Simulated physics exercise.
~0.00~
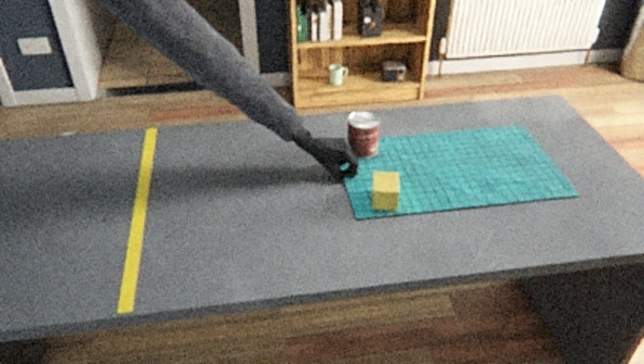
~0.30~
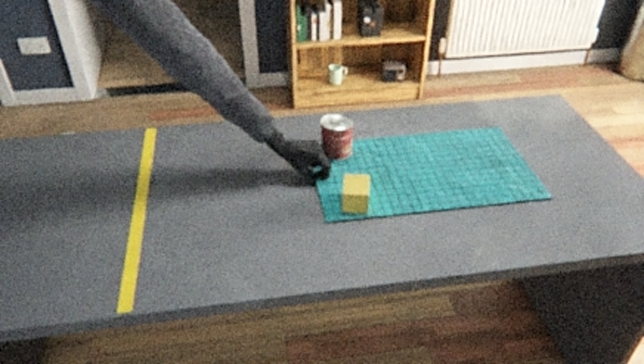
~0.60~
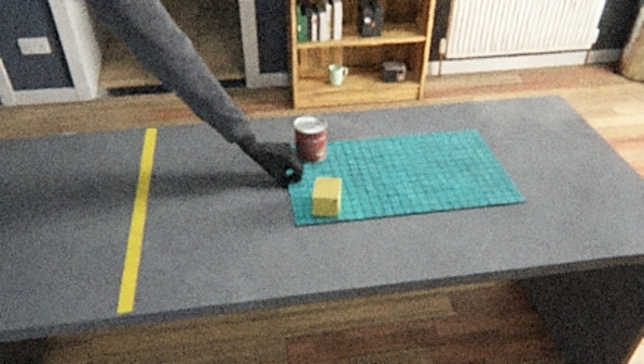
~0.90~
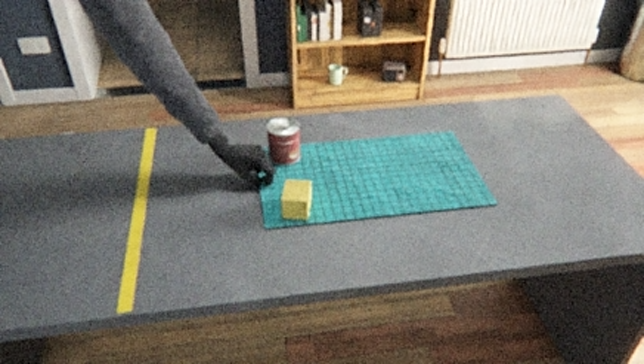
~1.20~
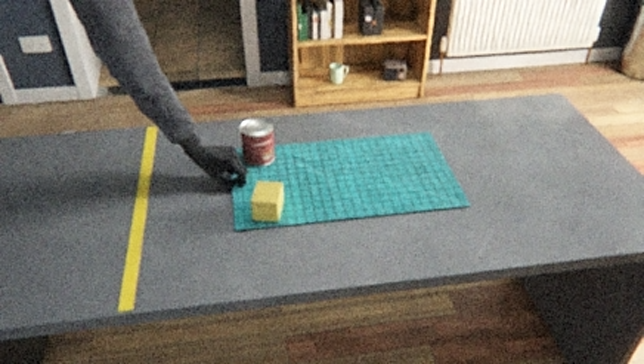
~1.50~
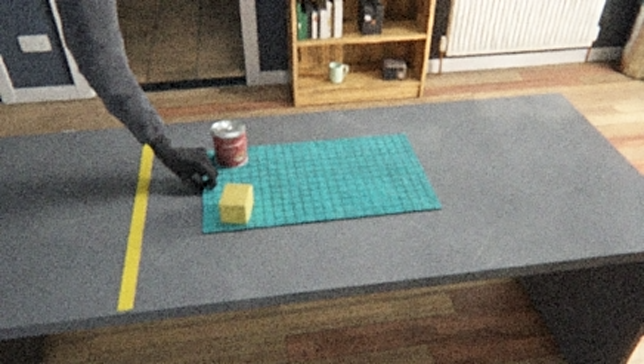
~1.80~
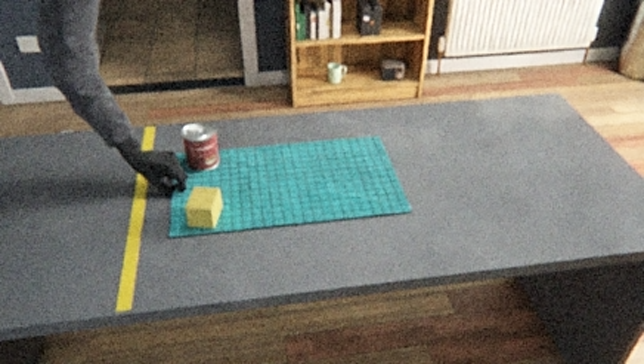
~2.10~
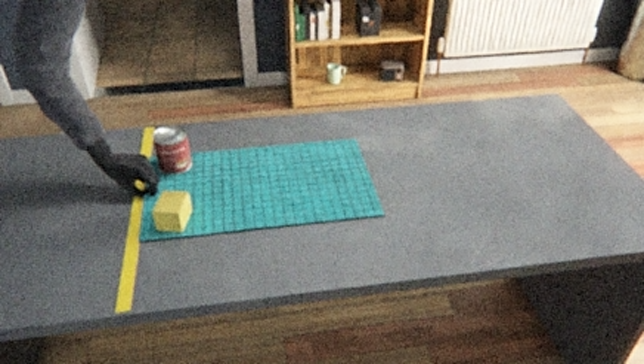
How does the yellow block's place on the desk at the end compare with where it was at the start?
At the start the yellow block was around the middle of the desk, well to the right of the yellow tape. By the end it was much farther left, just to the right of the tape.
